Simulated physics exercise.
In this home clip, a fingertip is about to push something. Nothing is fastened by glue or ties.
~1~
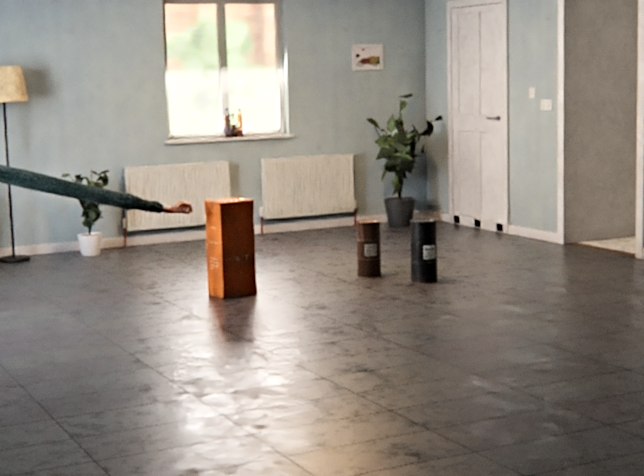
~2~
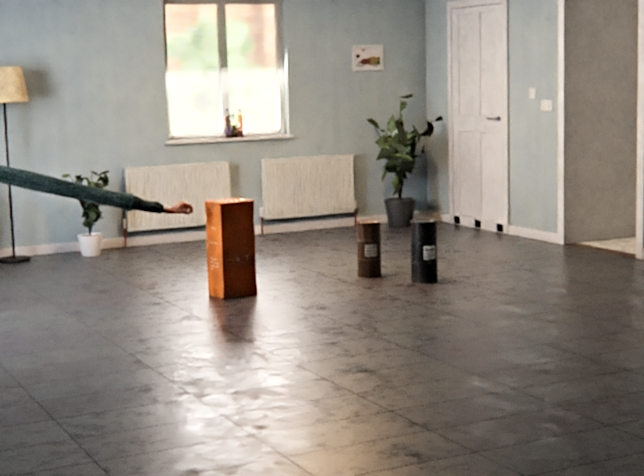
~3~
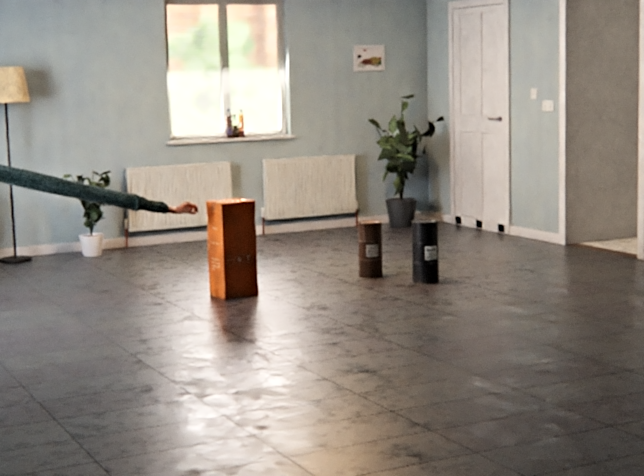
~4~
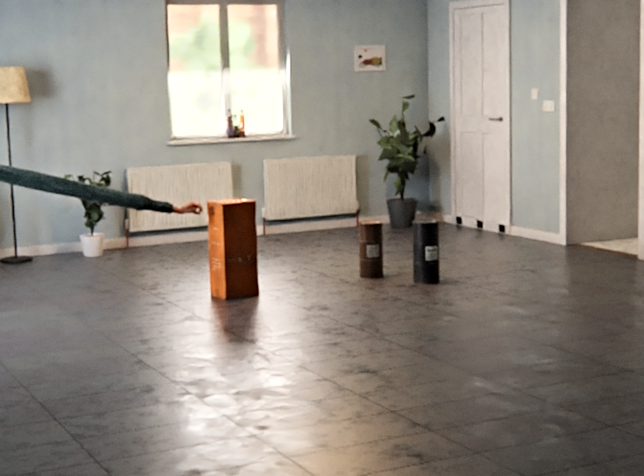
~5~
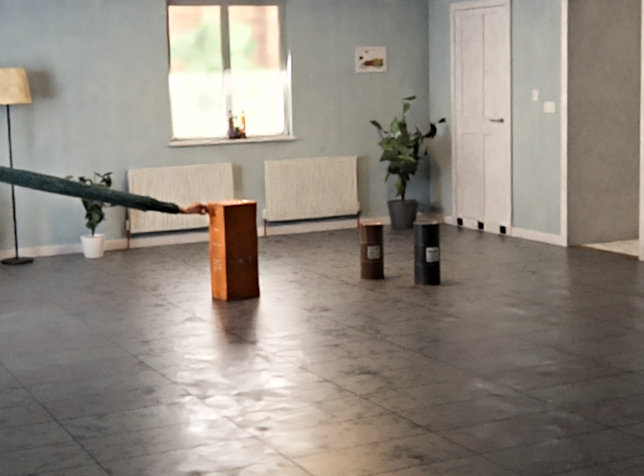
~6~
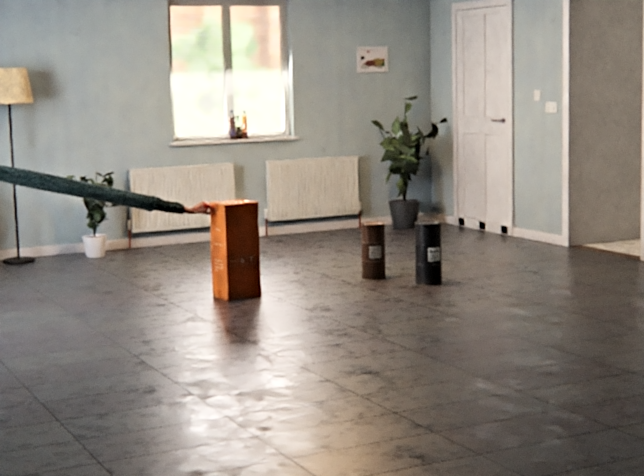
At first, an arm in a dark green sleeve reaches in from the left toward a tall orange box on the dark tiled floor, near two dark cylinders. The hand edges rightward until its fingers meet the upper left side of the box, which stays upright with little visible movement.
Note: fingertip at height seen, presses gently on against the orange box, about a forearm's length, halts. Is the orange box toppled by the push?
Overturns.
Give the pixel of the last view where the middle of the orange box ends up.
In the last picture, near pixel (299, 270).
Then, 0.70 s after the last picture, orange box tipped 22° from how it was near (252, 244).
Then, 1.20 s after the last picture, orange box tipped 60° from how it was near (279, 251).
At rest, tipped over on the floor, orange box. Seen from the same camera at the end, orange box near (299, 270).
